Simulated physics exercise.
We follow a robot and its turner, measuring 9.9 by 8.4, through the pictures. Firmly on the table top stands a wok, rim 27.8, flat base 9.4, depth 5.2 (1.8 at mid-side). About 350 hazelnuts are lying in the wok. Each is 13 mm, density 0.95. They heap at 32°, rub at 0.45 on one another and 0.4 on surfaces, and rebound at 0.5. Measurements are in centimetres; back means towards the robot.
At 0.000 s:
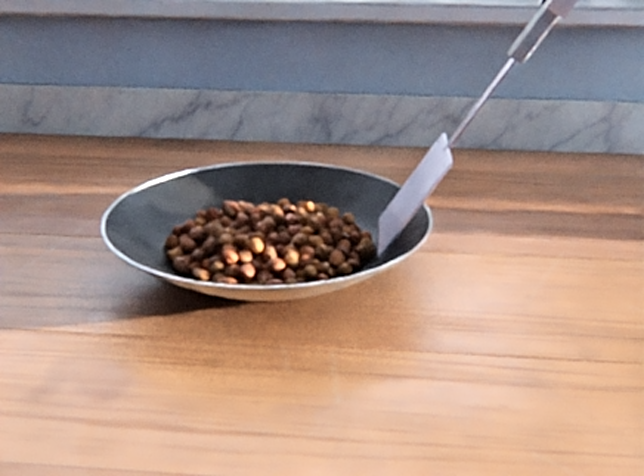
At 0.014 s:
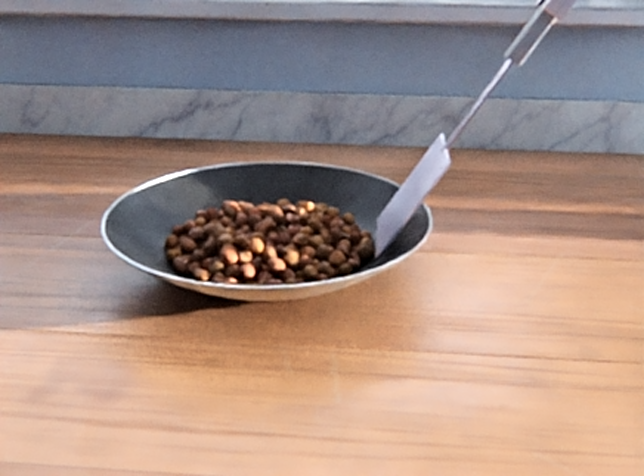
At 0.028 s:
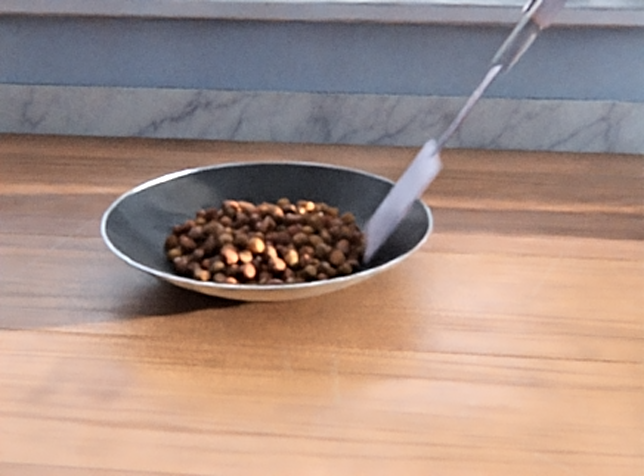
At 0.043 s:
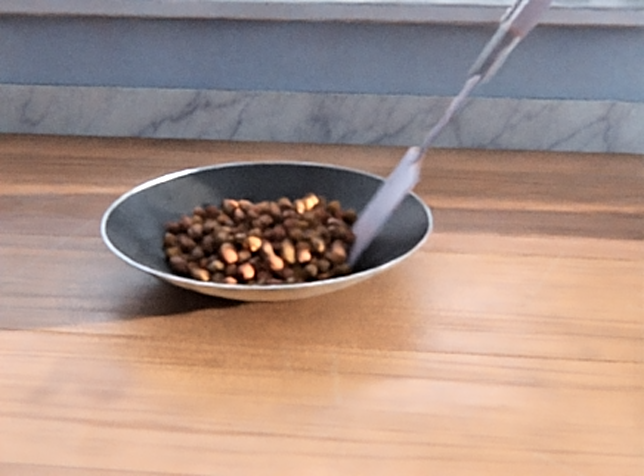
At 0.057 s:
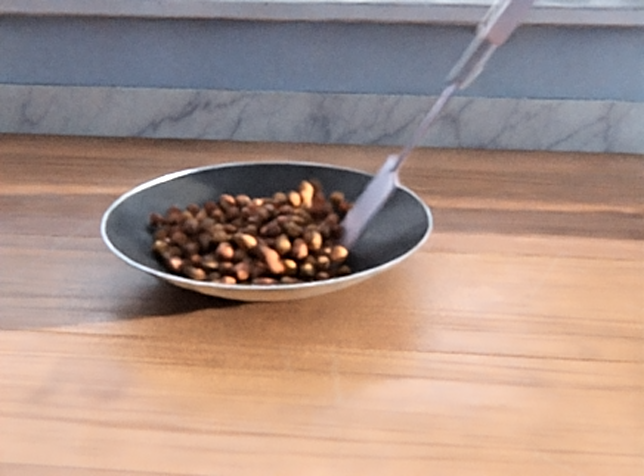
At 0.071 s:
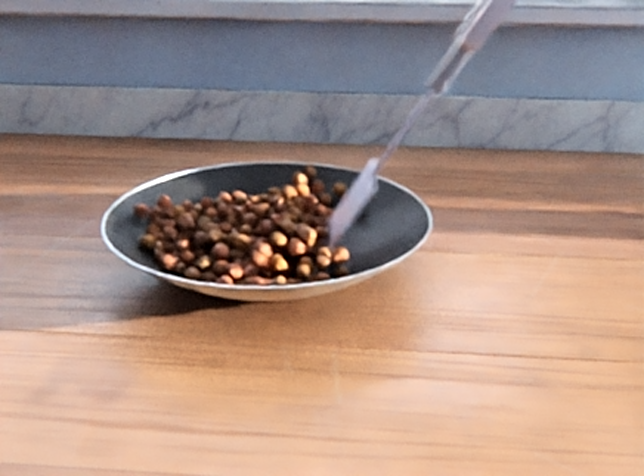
A turner slides left into the wok, pushing the heap of hazelnuts toward the left side.
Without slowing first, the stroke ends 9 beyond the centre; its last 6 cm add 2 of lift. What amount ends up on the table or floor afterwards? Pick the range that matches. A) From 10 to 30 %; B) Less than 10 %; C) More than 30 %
(C) More than 30 %.
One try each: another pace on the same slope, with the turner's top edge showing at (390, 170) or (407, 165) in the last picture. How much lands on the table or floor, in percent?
About 45 and 35 per cent.
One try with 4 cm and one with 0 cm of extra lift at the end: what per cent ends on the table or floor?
I'd say close to 55 percent for the first and close to 55 percent for the second.
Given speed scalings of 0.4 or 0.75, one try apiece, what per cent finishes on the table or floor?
Around 25 per cent and around 45 per cent.
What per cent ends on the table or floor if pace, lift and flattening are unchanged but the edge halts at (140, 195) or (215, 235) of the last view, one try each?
Close to 55 and close to 20 per cent, respectively.
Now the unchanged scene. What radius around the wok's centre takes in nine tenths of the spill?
Radial distance: Approx. 70 cm.
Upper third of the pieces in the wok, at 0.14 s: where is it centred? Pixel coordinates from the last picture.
(195, 208).
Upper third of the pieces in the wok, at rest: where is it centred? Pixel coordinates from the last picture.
Pixel estimate: About (197, 253).
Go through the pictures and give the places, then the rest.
Turner top edge at (448, 147), sloping 58°; upper third of the load around (269, 234), from x 175 to 365, top at y 205; 348 in the wok, in the first frame.
Turner top edge at (446, 148), sloping 58°; upper third of the load around (269, 234), from x 175 to 365, top at y 205, in the second frame.
Turner top edge at (434, 154), sloping 58°; upper third of the load around (269, 234), from x 175 to 365, top at y 205, in the third frame.
Turner top edge at (414, 162), sloping 58°; upper third of the load around (269, 232), from x 170 to 350, top at y 200, in the fourth frame.
Turner top edge at (393, 169), sloping 58°; upper third of the load around (266, 228), from x 155 to 355, top at y 185, in the fifth frame.
Turner top edge at (373, 174), sloping 58°; upper third of the load around (258, 225), from x 140 to 355, top at y 170; 348 in the wok, in the sixth frame.
By 0.11 s, sloping 58°, highest piece 7 above the table; 347 in the wok, 1 on the blade or in flight.
By 0.14 s, sloping 58°, highest piece 8 above the table; 343 in the wok, 5 on the blade or in flight.
By 0.36 s, sloping 58°, highest piece 10 above the table; 161 in the wok, 115 on the table or floor, 72 on the blade or in flight.
By 1.41 s, sloping 58°, highest piece 4 above the table; 187 on the table or floor, 161 in the wok.
Final count, 187 on the table or floor, 161 in the wok. That is 54 % on the table or floor.
